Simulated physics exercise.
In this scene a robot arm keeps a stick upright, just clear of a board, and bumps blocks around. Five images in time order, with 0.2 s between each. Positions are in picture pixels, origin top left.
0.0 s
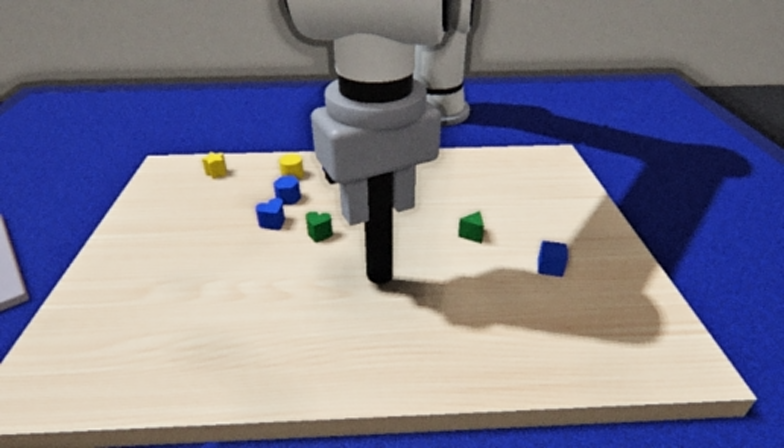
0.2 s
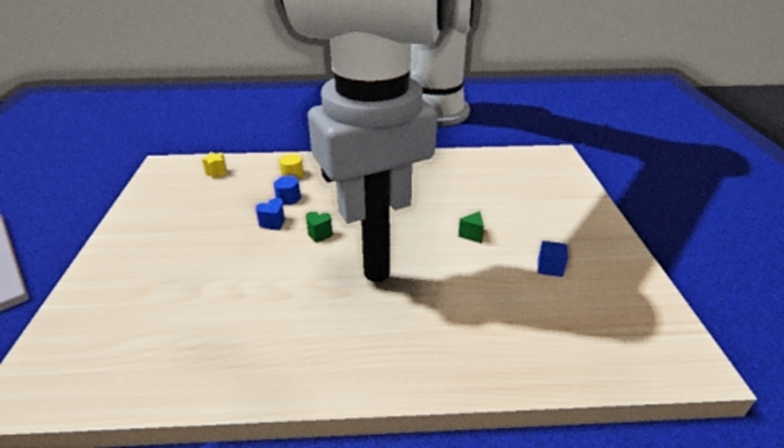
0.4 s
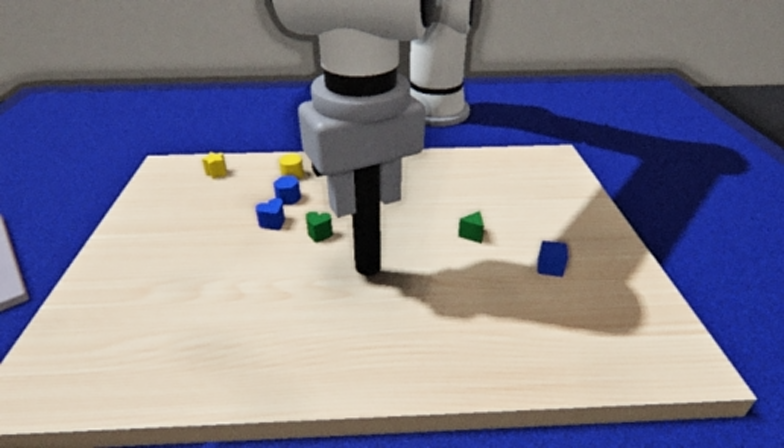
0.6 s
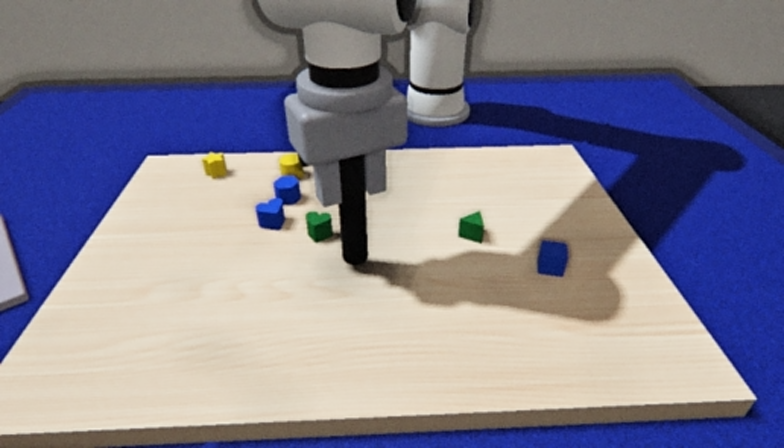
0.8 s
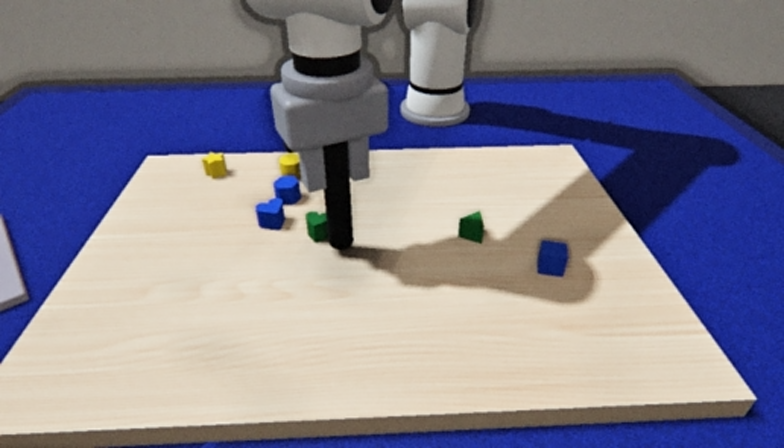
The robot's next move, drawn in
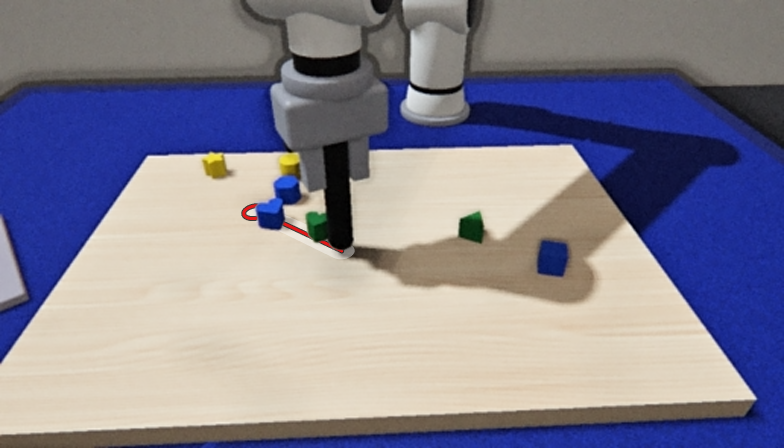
The video shows a robot arm holding a black stick just above a wooden board scattered with small yellow, blue and green blocks. The stick moves left and away from the viewer toward a green heart block, while the blocks stay still.
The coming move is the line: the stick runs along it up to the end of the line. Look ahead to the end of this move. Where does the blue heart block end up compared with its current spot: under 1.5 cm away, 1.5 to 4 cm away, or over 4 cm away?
It ends over 4 cm away.
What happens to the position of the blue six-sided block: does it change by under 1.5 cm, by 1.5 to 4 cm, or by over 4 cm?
Ends under 1.5 cm away.
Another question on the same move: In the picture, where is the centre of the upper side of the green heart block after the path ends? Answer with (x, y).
The green heart block ends near (288, 193).
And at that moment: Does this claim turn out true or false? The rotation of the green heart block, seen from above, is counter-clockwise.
Verdict: False.
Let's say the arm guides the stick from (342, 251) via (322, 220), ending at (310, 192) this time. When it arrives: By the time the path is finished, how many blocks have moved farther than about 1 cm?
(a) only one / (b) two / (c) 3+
a.
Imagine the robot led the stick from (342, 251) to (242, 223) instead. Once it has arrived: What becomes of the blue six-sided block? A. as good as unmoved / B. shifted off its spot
The answer is A.
Path on the board, in a line from (342, 251) to (255, 212).
On the path given first. One third of the way, stick at (310, 229); green heart block at (301, 207), turned 20° clockwise.
Two thirds of the way, stick at (281, 216); blue heart block at (259, 202); green heart block at (289, 194), turned 55° clockwise.
At the end, stick at (254, 205); blue heart block at (230, 193); blue six-sided block in place; green heart block at (288, 193), turned 65° clockwise.
